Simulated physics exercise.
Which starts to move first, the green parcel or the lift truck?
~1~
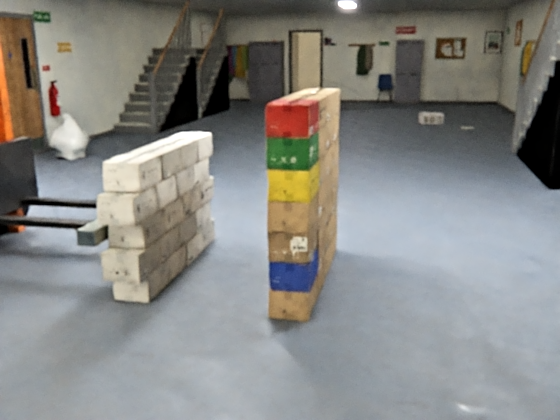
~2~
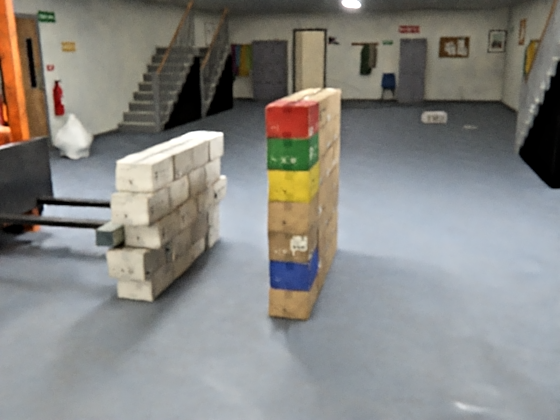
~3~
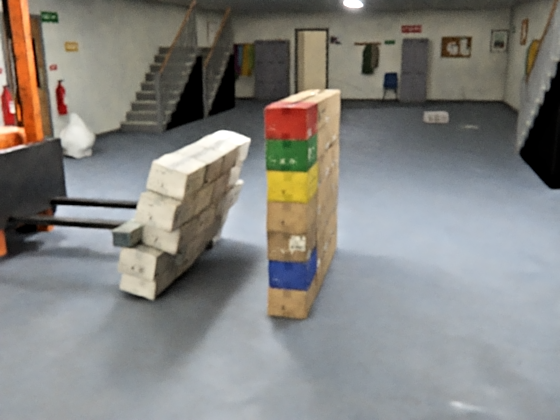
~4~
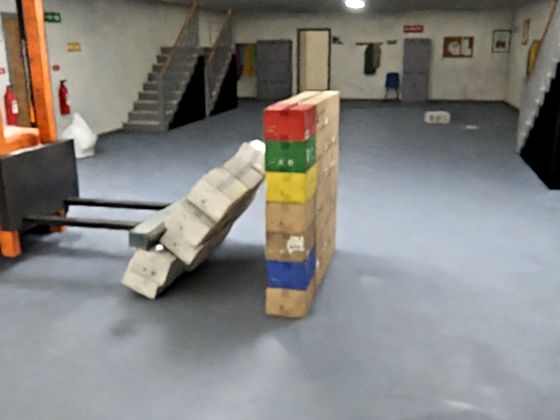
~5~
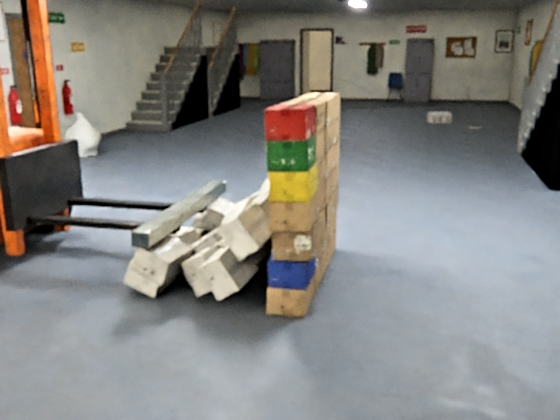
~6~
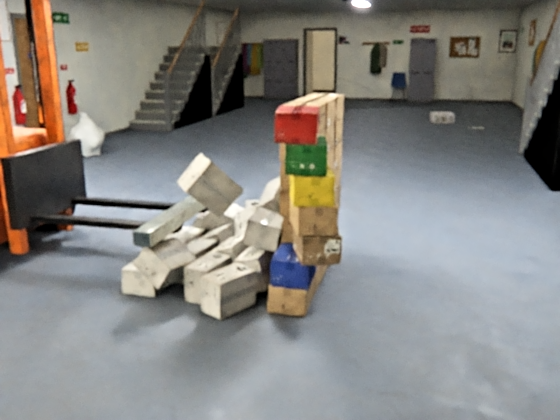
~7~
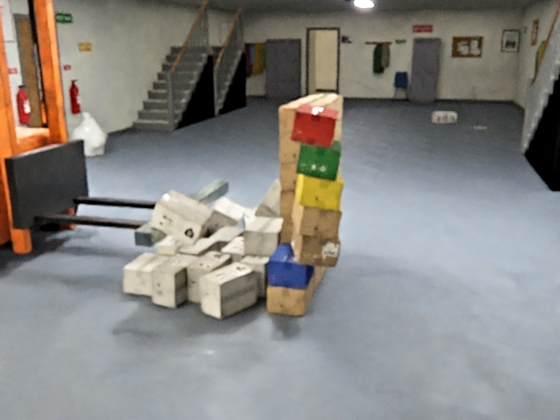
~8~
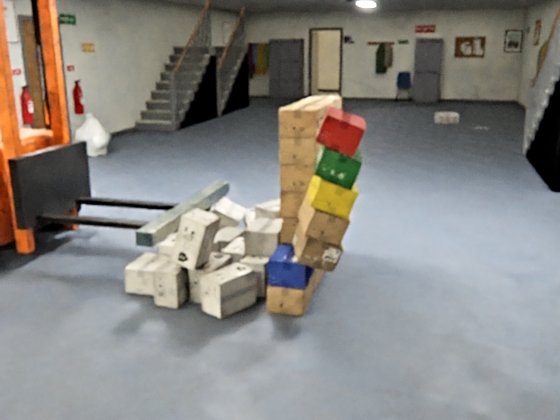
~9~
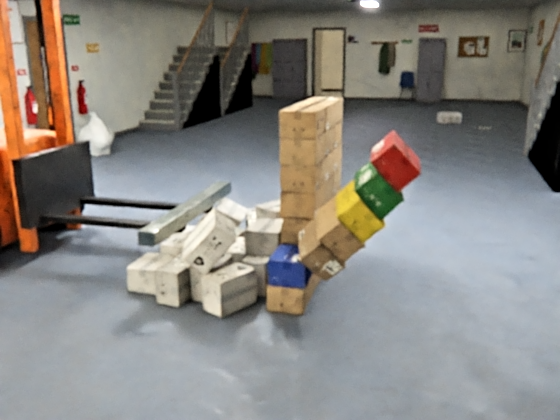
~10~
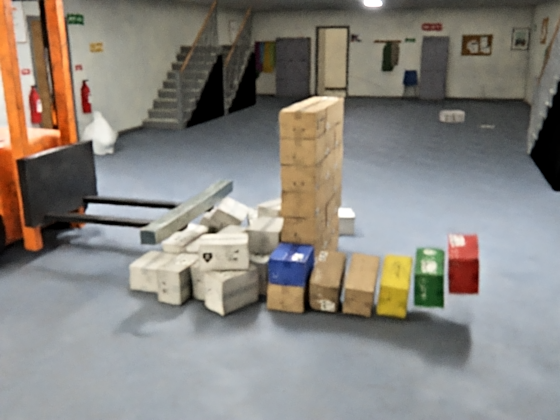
The lift truck moves first. The green parcel only begins to shift after the pale wall has collapsed against the brown one.
An orange lift truck with a beam across its forks moves in from the left of a grey-floored hall, seen from slightly above, with stairs and doors behind. Ahead of it stand a wall of pale parcels and, to the right, a brown one with red, green, yellow and blue parcels at its near end. The beam tips the pale wall rightward until it collapses in a heap against the brown wall, and the truck stops. The near column then leans and topples right. Its red, green, yellow and brown parcels end in a row, while the blue one and the taller brown stack behind stay up.
